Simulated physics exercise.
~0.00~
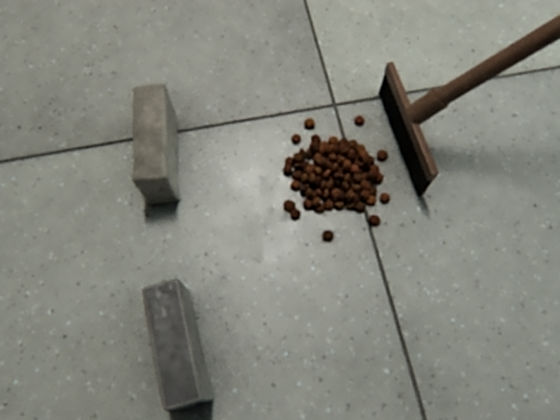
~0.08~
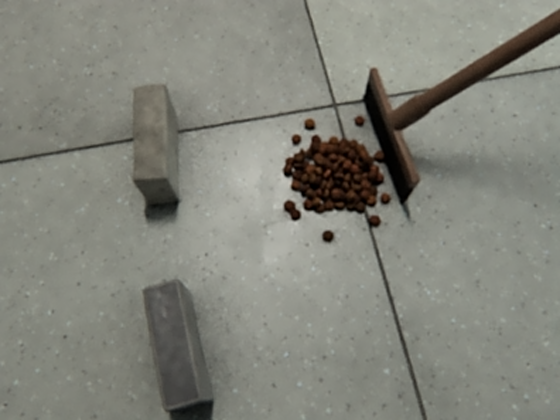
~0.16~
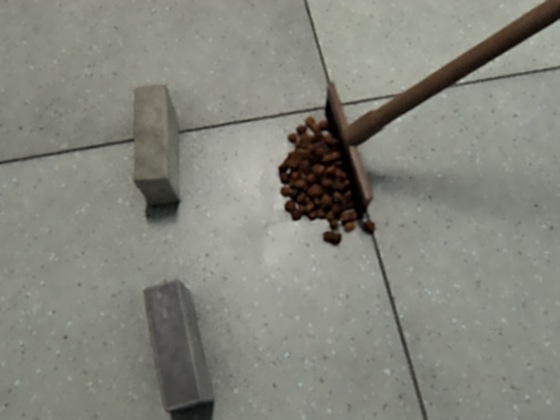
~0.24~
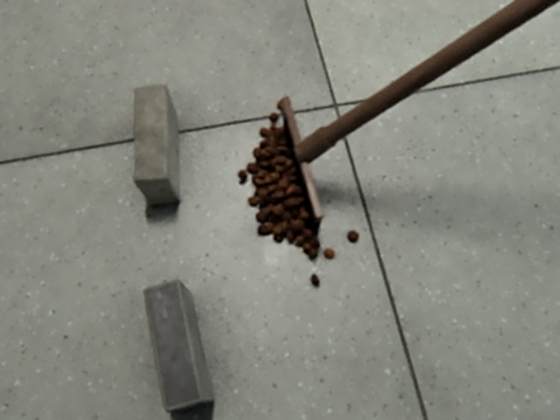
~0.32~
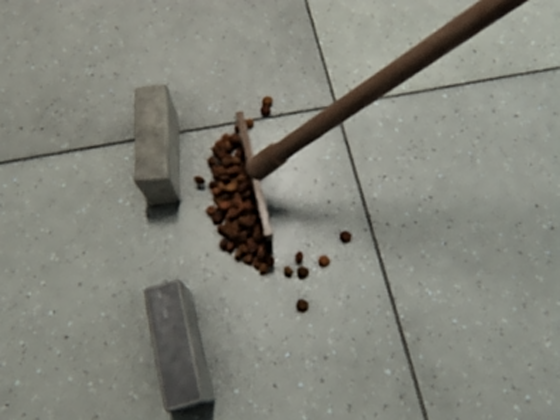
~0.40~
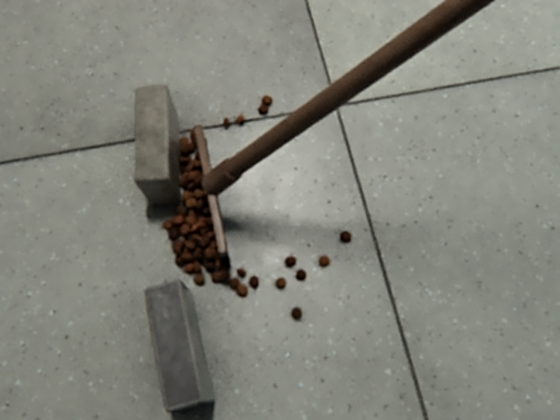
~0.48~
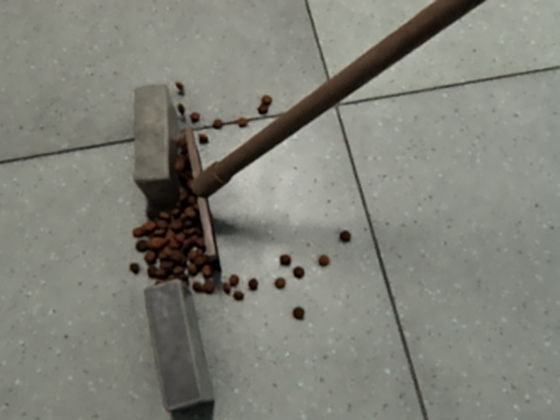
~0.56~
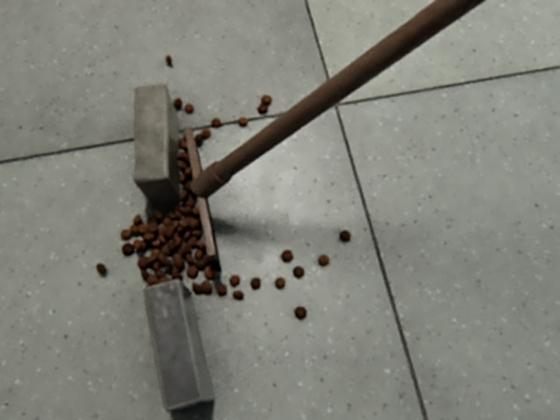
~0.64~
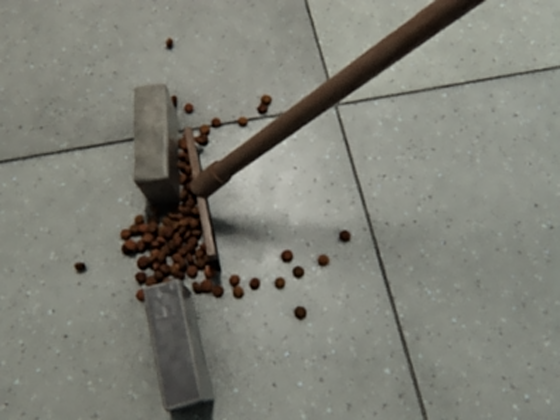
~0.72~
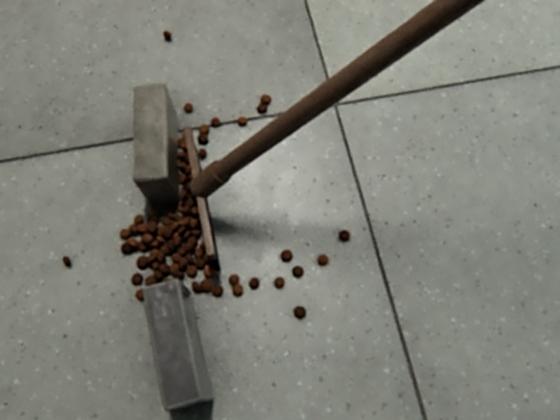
A long-handled brown squeegee pushed a pile of dog kibble left across a grey tiled floor toward two grey blocks, then stopped against the upper one, leaving much of the kibble bunched in and around the gap and stray bits scattered about.
